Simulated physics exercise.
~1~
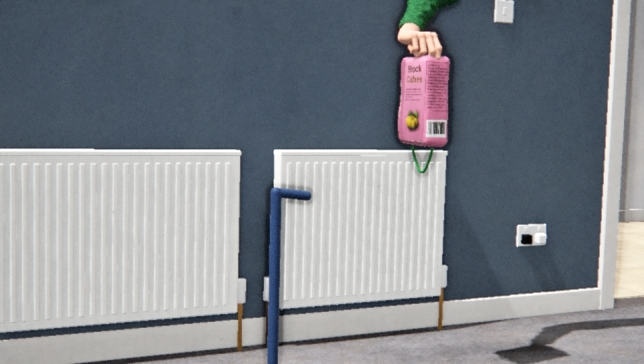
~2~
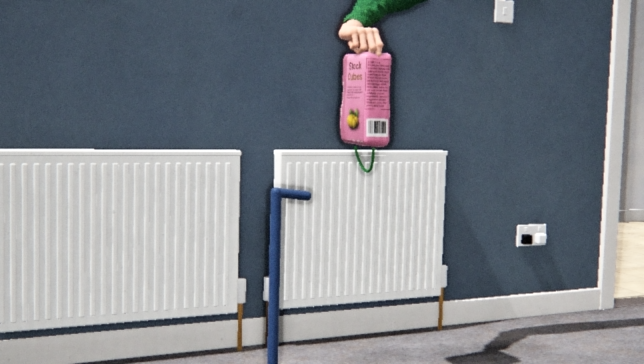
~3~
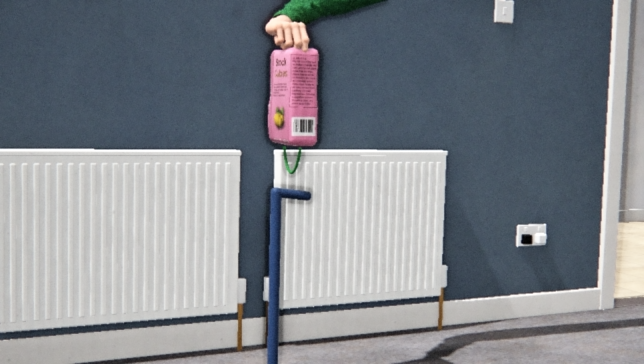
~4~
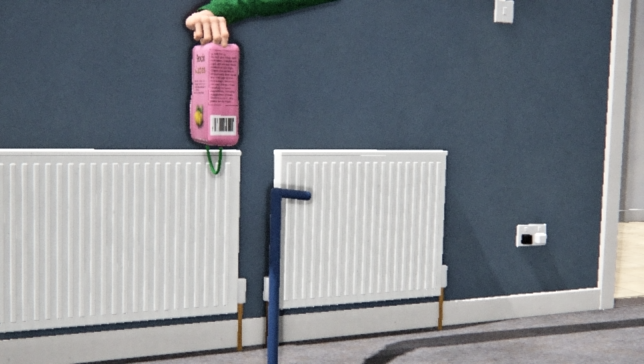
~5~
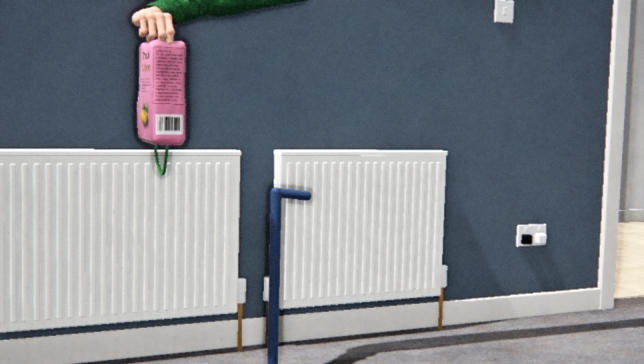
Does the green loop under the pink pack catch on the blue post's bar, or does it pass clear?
It passes clear. The loop goes over the bar without catching, and the hand carries the pink pack on to the left of the post.
